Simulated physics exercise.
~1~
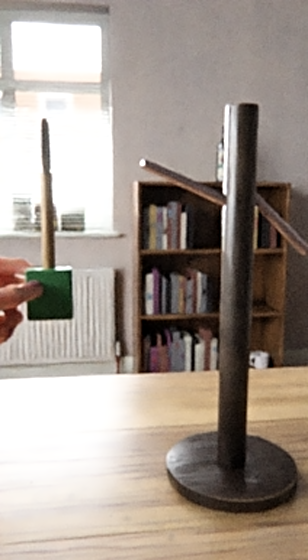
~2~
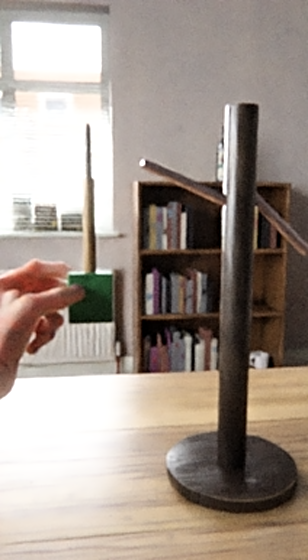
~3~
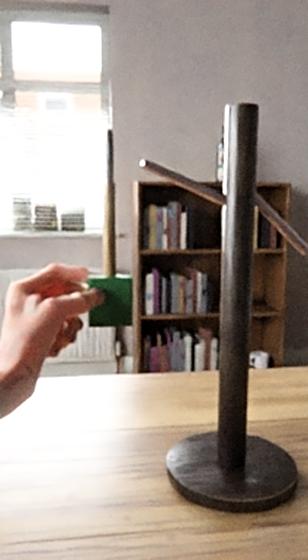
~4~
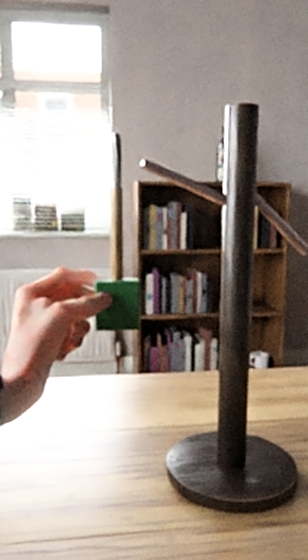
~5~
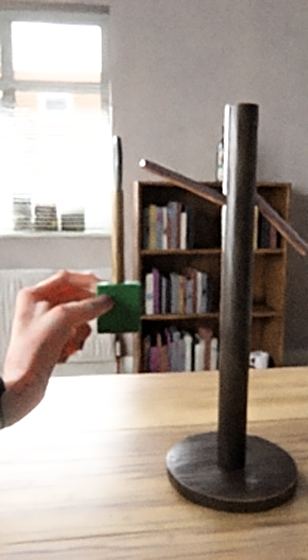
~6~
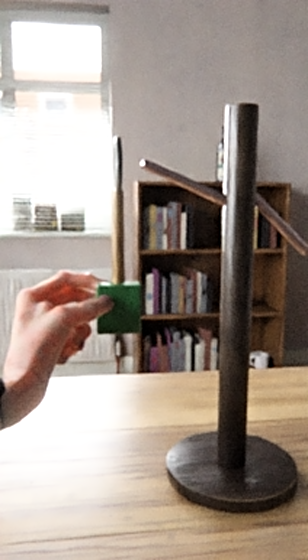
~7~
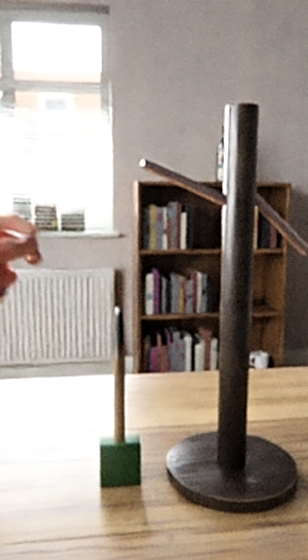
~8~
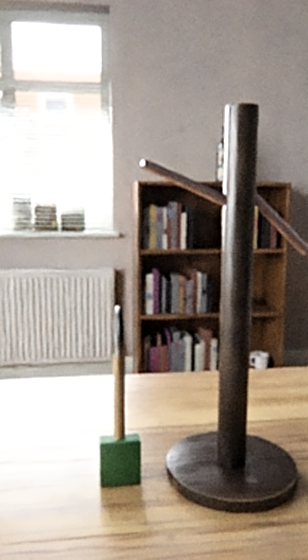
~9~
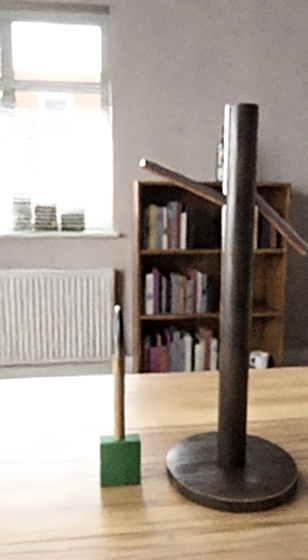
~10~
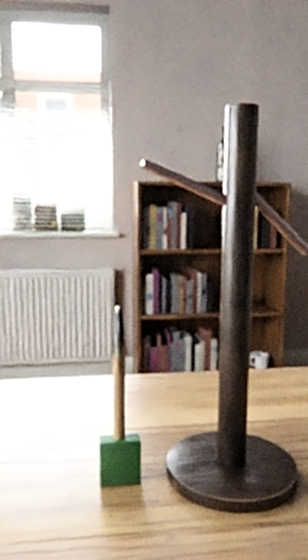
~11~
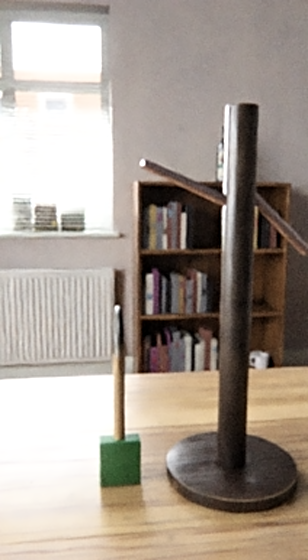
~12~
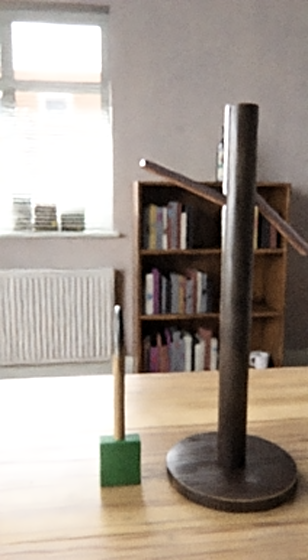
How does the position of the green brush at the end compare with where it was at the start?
At the start the green brush is held up in the air by a hand at the left, in front of the radiator. By the end it is lower and farther right, standing on the table just left of the stand's round base.
